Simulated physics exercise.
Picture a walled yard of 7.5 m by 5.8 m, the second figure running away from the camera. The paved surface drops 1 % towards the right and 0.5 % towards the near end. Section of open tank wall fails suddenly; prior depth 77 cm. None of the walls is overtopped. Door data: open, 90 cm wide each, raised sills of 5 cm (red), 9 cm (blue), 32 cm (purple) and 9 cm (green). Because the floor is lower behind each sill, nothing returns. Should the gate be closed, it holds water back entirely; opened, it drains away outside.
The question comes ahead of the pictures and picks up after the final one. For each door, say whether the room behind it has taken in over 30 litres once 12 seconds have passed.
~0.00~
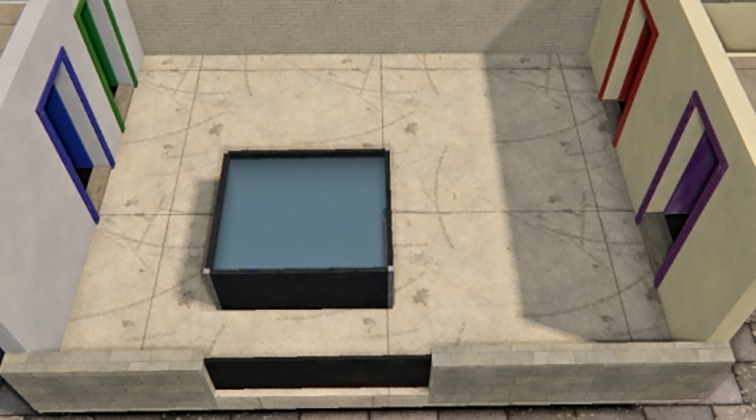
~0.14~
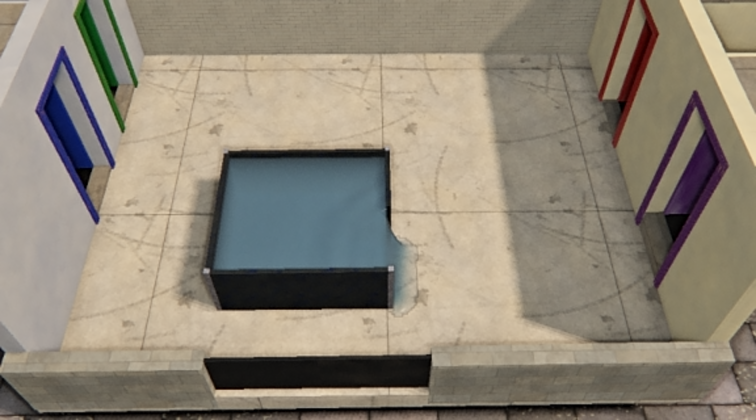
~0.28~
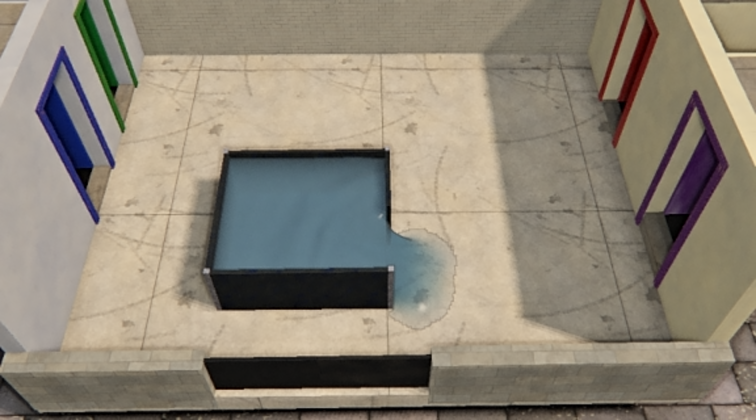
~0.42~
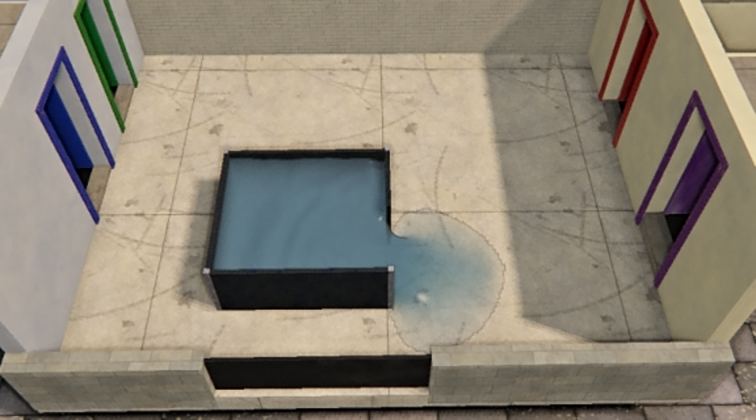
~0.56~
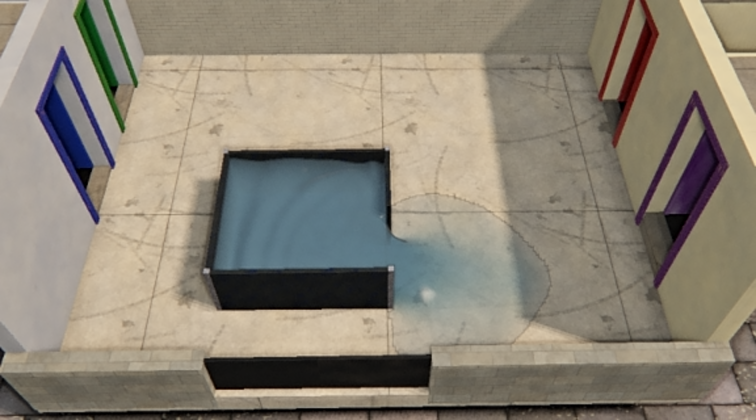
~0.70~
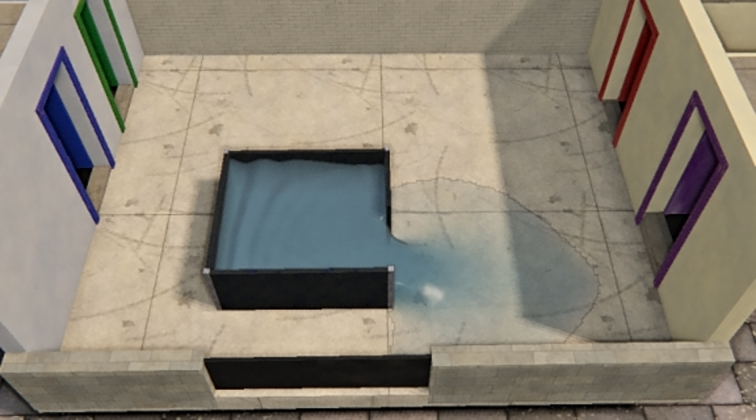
The red door: Over, the blue door: Not over, the purple door: Not over, the green door: Not over.
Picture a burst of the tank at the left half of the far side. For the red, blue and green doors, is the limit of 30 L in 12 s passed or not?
The red door comes out more than that, the blue door less than that and the green door more than that.
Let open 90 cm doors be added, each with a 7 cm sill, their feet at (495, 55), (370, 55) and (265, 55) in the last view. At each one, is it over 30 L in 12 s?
In sequence the answers are more than that, less than that and less than that.
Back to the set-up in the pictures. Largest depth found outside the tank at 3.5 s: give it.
About 29 cm.
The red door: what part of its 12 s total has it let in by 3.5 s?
Share by then: ~ 10 %.
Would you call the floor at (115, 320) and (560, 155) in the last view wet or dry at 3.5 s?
I'd call them spared and then drenched.
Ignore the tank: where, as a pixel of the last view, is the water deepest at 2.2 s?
At about (666, 345).
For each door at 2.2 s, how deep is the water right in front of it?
Red 9 cm, blue 0 cm, purple 34 cm, green 0 cm.
After 1.4 s water covers 25 % of the floor and is deepest (51 cm) near (674, 372); red door not reached, blue door not reached, purple door 26 cm at the sill, 0 L in, green door not reached.
After 2.2 s water covers 30 % of the floor and is deepest (50 cm) near (666, 345); red door 9 cm at the sill, 0 L in, blue door not reached, purple door 34 cm at the sill, 0 L in, green door not reached.
After 3.5 s water covers 35 % of the floor and is deepest (29 cm) near (662, 332); red door 11 cm at the sill, 13 L in, blue door not reached, purple door 21 cm at the sill, 3 L in, green door not reached.
After 7.0 s water covers 75 % of the floor and is deepest (20 cm) near (590, 84); red door 8 cm at the sill, 46 L in, blue door not reached, purple door 14 cm at the sill, 3 L in, green door 5 cm at the sill, 0 L in.
After 12.0 s water covers 100 % of the floor and is deepest (12 cm) near (53, 379); red door 10 cm at the sill, 143 L in, blue door 7 cm at the sill, 1 L in, purple door 10 cm at the sill, 3 L in, green door 9 cm at the sill, 2 L in.
